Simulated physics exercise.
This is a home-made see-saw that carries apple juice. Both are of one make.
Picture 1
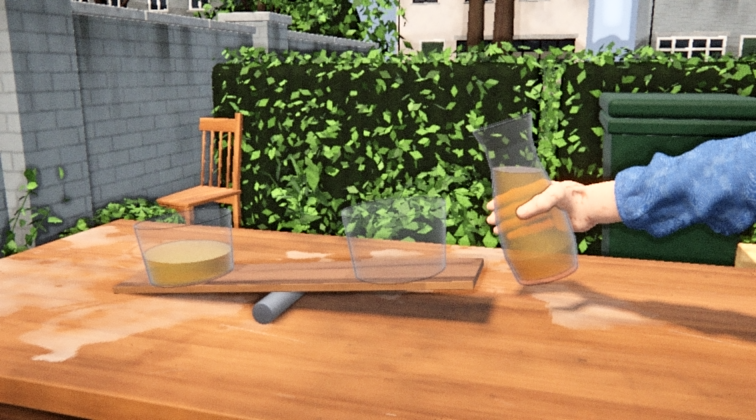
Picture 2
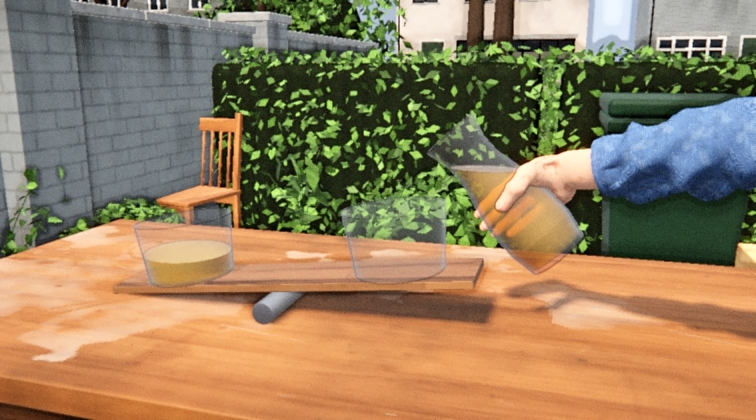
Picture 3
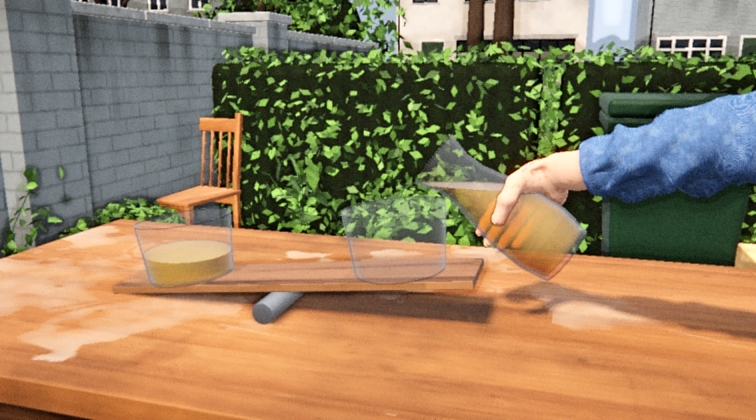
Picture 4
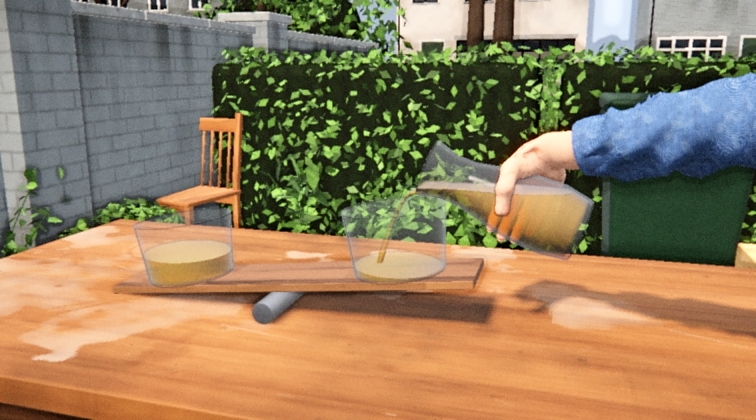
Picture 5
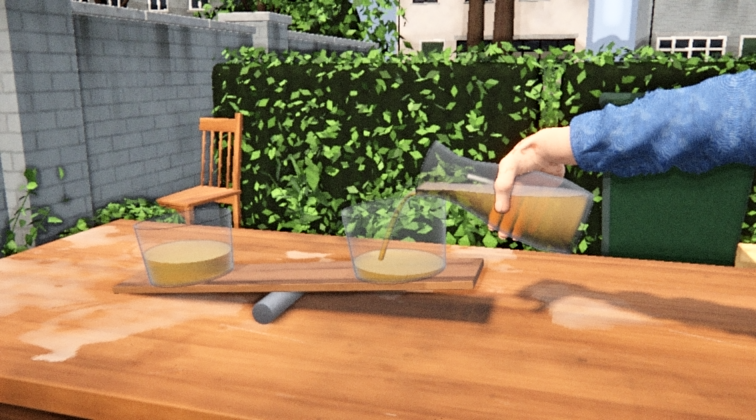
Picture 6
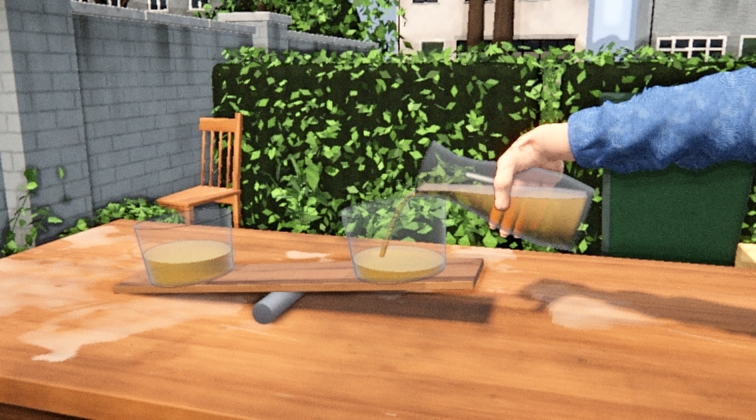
A hand tilts a carafe and pours amber liquid into the right tub on a see-saw.
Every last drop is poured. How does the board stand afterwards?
It changes sides.
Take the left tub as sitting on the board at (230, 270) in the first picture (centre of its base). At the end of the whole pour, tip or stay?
Tips.
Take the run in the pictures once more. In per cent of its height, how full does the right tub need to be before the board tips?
Estimate: Around 40 per cent.
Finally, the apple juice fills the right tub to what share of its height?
Roughly 60 per cent of its height.
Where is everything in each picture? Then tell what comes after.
In the first picture, a hand has the carafe; carafe (524, 197) about two thirds full; right tub (397, 237) empty, raised; left tub (187, 246) about a third full, on the low side.
In the second picture, the carafe is tipped; round bar (265, 312); right tub (397, 237) empty.
In the third picture, the carafe is tipped; carafe (497, 206) tipped 55° with all of its load; right tub (397, 237) empty.
In the fourth picture, the stream is running; round bar (265, 312); right tub nearly empty, surface at (400, 265); left tub about a third full, surface at (188, 251).
In the fifth picture, the stream is running; carafe (499, 196) tipped 75° with about three quarters of its load; right tub (397, 237) nearly empty.
In the sixth picture, the stream is running; round bar (265, 312); right tub nearly empty, surface at (399, 258); left tub about a third full, surface at (188, 251).
Shortly, the right tub is about a third full; the board leans as before.
Then, the right tub is about half full; the board has swung over, and that end is down.
At the finish, the right tub is about two thirds full; the board has swung over, and that end is down.
